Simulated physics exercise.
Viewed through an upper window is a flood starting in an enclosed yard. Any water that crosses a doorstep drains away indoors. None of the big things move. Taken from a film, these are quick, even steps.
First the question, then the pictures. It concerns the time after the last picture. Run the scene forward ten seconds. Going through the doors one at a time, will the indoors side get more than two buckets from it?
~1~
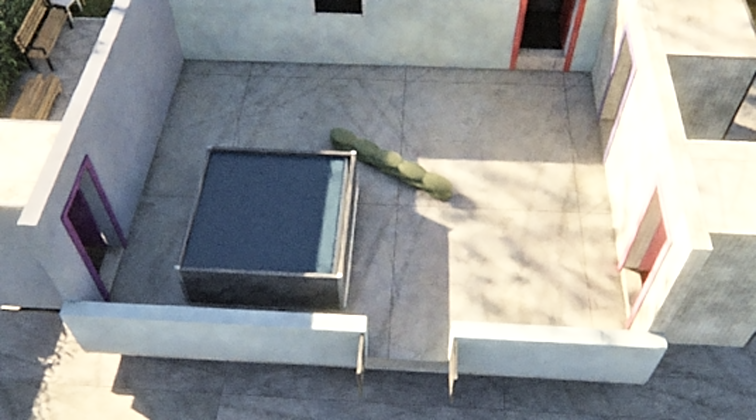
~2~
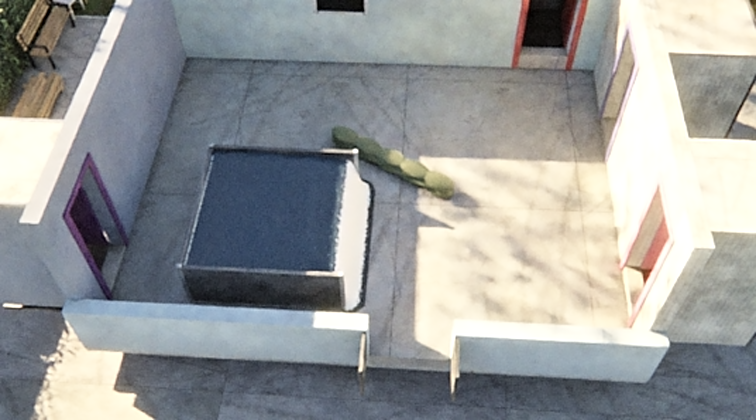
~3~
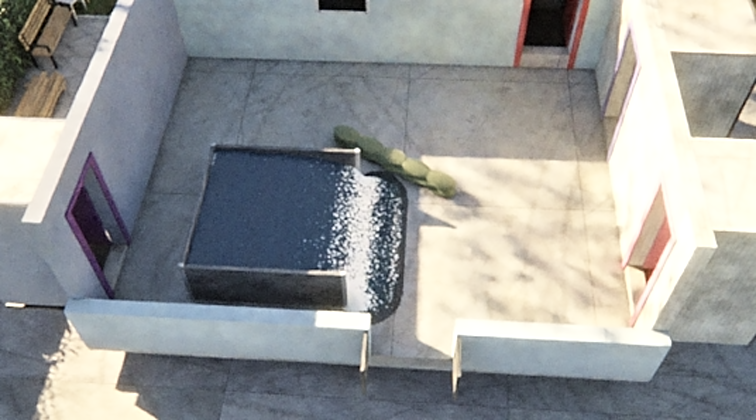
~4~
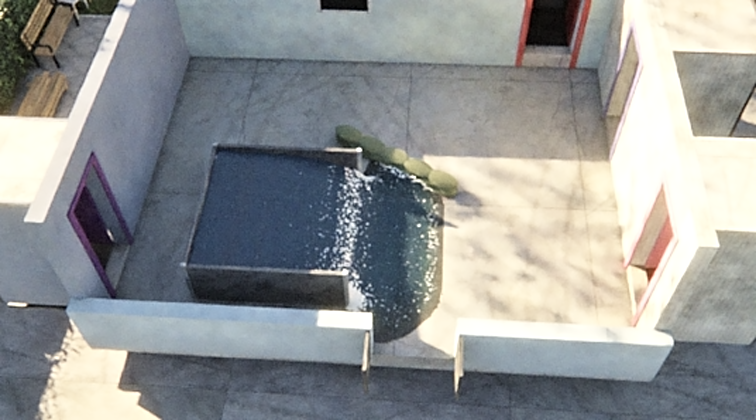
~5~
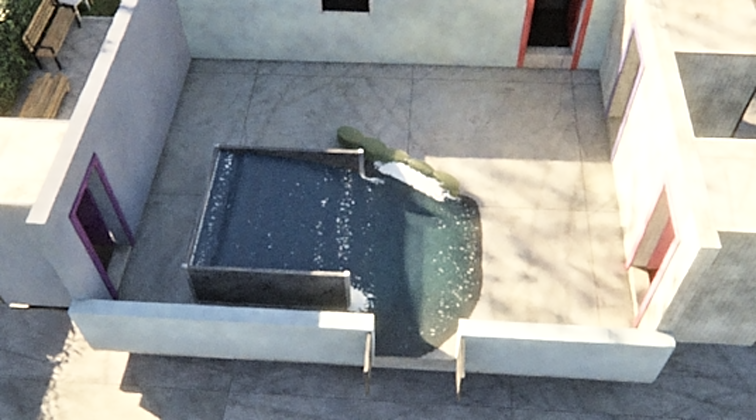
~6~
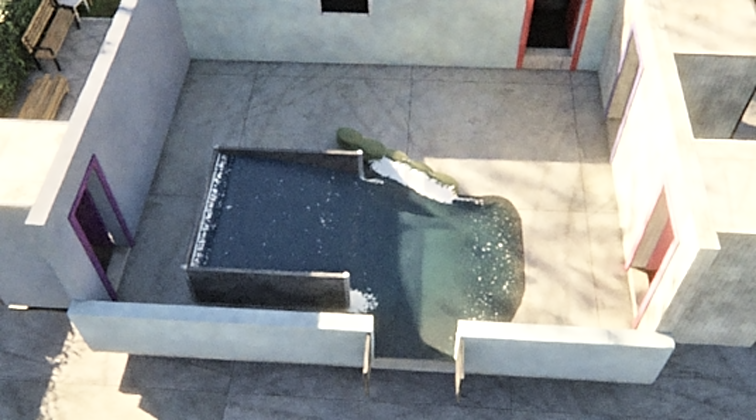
Outcome: Pink door: Limit exceeded, blue door: Limit not exceeded, red door: Limit not exceeded, purple door: Limit not exceeded.
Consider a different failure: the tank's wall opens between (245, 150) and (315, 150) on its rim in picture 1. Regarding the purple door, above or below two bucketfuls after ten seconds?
Here's my take: The purple door tops the limit.
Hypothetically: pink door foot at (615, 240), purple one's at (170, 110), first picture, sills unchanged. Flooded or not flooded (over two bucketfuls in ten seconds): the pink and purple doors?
Pink: Exceeds the limit. Purple: Exceeds the limit.
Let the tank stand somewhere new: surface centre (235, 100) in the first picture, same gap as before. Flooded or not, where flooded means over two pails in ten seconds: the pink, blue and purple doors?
Afterwards, pink overshoots; blue overshoots; purple overshoots.
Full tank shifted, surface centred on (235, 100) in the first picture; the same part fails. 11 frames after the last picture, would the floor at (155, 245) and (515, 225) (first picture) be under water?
Points in order: Bare; inundated.
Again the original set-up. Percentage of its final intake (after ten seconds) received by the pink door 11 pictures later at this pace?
Share at that point: Roughly 30 %.
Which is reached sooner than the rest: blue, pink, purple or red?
First in line is the pink door.
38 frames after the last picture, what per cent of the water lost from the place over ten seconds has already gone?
Approximately 80 %.
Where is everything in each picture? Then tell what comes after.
In the first picture, still water in the water tank at (271, 211).
In the second picture, the front is at (360, 182), out from the gap at (349, 234).
In the third picture, the front is at (387, 177), out from the gap at (351, 234).
In the fourth picture, the front is at a hidden place, out from the gap at (353, 235).
In the fifth picture, the front is at a hidden place, out from the gap at (354, 236).
In the sixth picture, the front is at (515, 302), out from the gap at (353, 237).
A moment on, water covers 35 % of the floor; the pink door under two buckets in, the blue door not reached, the red door not reached, the purple door not reached.
Next, water covers 40 % of the floor; the pink door far over two buckets in, the blue door wet at the sill, nothing in, the red door not reached, the purple door not reached.
Then, water covers 50 % of the floor; the pink door far over two buckets in, the blue door wet at the sill, nothing in, the red door wet at the sill, nothing in, the purple door not reached.
Later, water covers 80 % of the floor; the pink door far over two buckets in, the blue door wet at the sill, nothing in, the red door wet at the sill, nothing in, the purple door wet at the sill, nothing in.
In the end, water covers 95 % of the floor; the pink door far over two buckets in, the blue door wet at the sill, nothing in, the red door wet at the sill, nothing in, the purple door under two buckets in.
